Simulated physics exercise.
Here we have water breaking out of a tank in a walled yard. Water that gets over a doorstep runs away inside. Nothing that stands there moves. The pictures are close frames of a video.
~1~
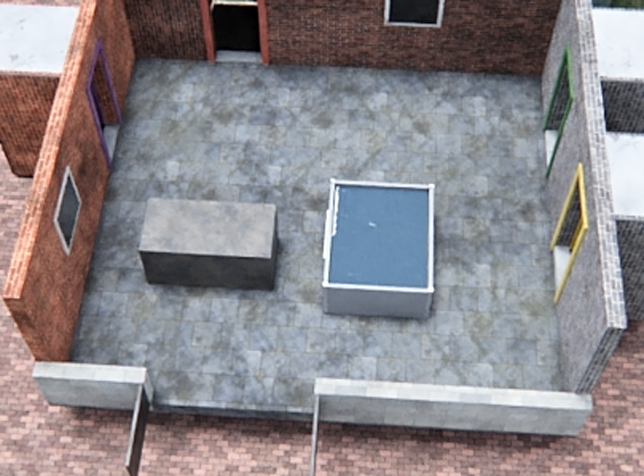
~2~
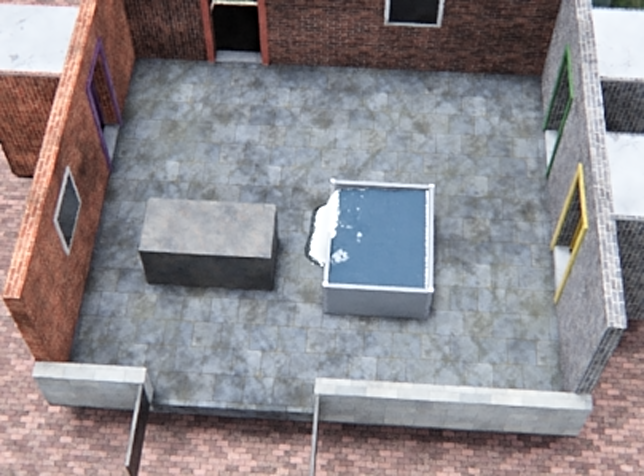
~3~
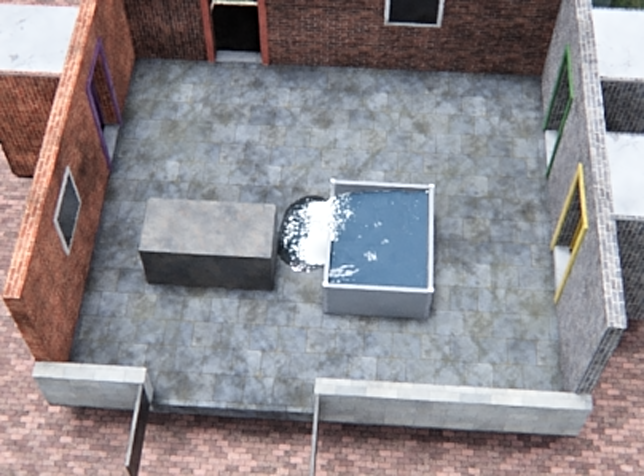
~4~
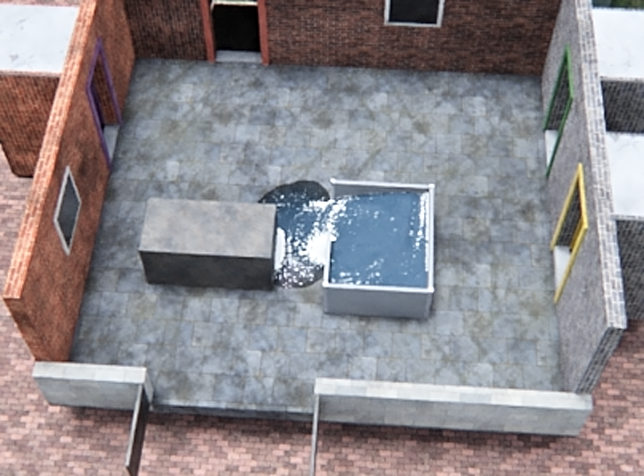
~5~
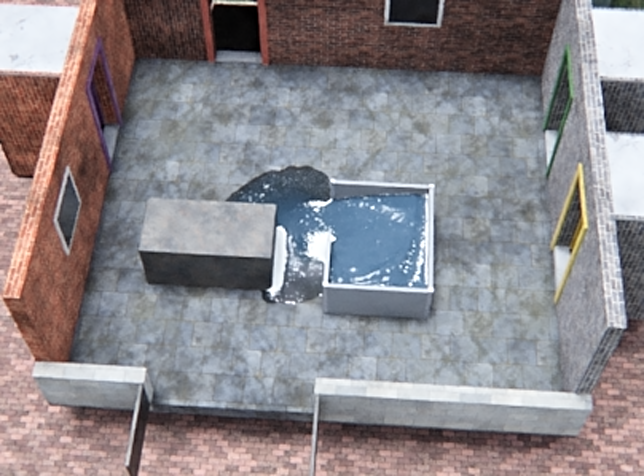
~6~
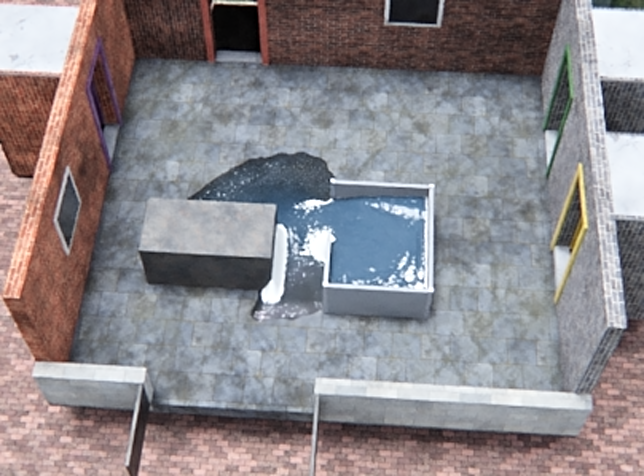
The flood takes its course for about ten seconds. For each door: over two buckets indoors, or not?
In the end: The purple door floods; the yellow door holds within the limit; the green door holds within the limit; the red door floods.
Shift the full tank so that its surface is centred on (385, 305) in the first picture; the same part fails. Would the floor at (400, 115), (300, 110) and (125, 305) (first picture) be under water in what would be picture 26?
As listed: Flooded, awash, under water.
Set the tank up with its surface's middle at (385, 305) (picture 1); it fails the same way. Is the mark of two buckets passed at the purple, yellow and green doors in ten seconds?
Then: Purple door stays under, yellow door keeps below it, green door keeps below it.
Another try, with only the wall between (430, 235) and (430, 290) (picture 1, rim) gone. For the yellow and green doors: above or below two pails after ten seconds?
One by one: The yellow door floods; the green door keeps below it.
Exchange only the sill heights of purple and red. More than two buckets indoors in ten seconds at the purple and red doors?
Purple floods; red is under.
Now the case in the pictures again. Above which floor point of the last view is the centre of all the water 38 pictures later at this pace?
I would point to (262, 196).
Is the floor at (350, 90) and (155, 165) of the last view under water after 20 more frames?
In that order: Free of water, flooded.
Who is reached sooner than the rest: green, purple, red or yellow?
First comes the door marked purple.
A moment on, water covers 25 % of the floor; the purple door wet at the sill, nothing in, the yellow door not reached, the green door not reached, the red door not reached.
Next, water covers 40 % of the floor; the purple door over two buckets in, the yellow door not reached, the green door not reached, the red door wet at the sill, nothing in.
Then, water covers 45 % of the floor; the purple door far over two buckets in, the yellow door not reached, the green door not reached, the red door under two buckets in.
Later, water covers 65 % of the floor; the purple door far over two buckets in, the yellow door not reached, the green door not reached, the red door over two buckets in.
In the end, water covers 90 % of the floor; the purple door far over two buckets in, the yellow door wet at the sill, nothing in, the green door under two buckets in, the red door over two buckets in.
